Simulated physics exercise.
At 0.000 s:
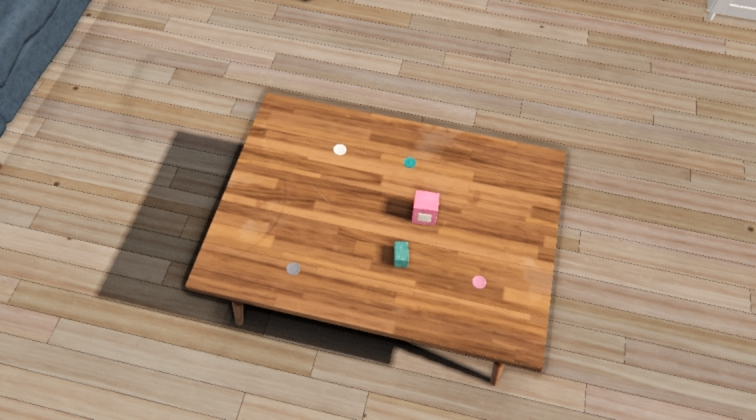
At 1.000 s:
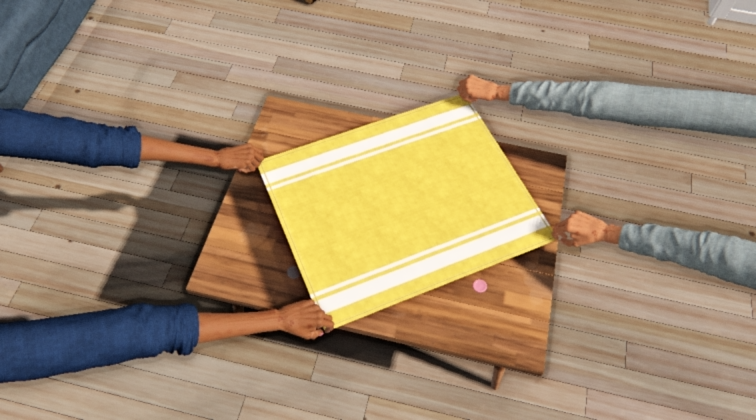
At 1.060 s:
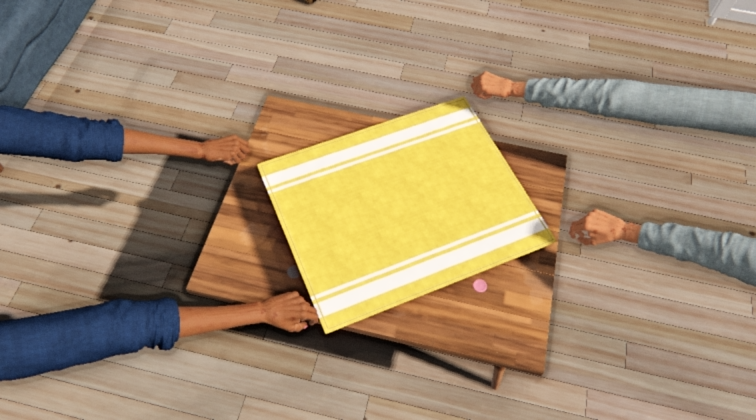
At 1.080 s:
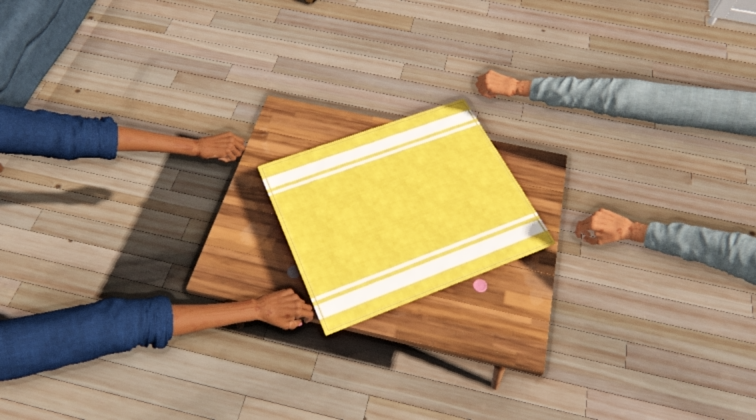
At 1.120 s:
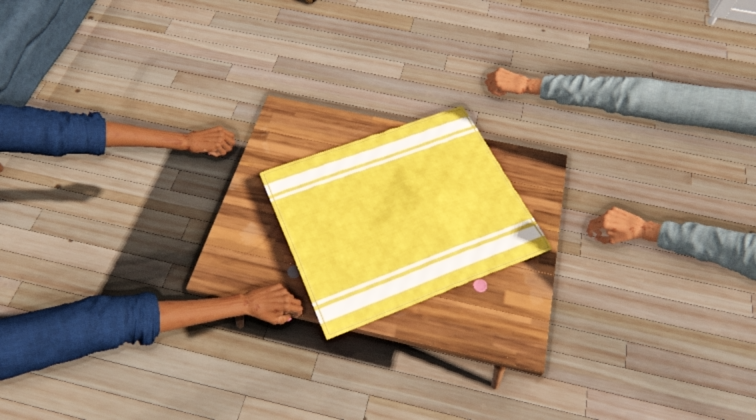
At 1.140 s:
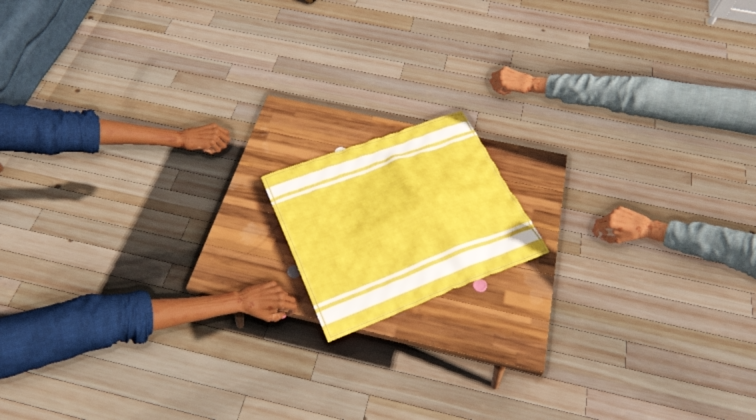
The video shows a pink box, a teal block and small discs on a wooden table; two pairs of hands hold a yellow striped cloth above them, then let go and draw back slightly as the cloth sinks a little.
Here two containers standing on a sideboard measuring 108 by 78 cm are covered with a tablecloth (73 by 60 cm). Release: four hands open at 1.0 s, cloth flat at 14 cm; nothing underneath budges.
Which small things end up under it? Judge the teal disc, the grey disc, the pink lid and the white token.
The teal disc vanishes under it, the grey disc stays uncovered, the pink lid stays uncovered, the white token remains in the open.
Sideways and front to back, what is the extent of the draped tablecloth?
Roughly 88 cm across and 86 cm deep.
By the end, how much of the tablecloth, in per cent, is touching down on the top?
Around 60 percent.
By 1.3 s, 55 % of it is down, spanning 88 by 88 cm, above teal disc.
By 1.5 s, 60 % of it is down, spanning 87 by 84 cm, above teal disc.
By 1.7 s, 60 % of it is down, spanning 87 by 84 cm, above teal disc.
By 1.9 s, 60 % of it is down, spanning 87 by 86 cm, above teal disc.
By 2.7 s, 60 % of it is down, spanning 87 by 86 cm, above teal disc.
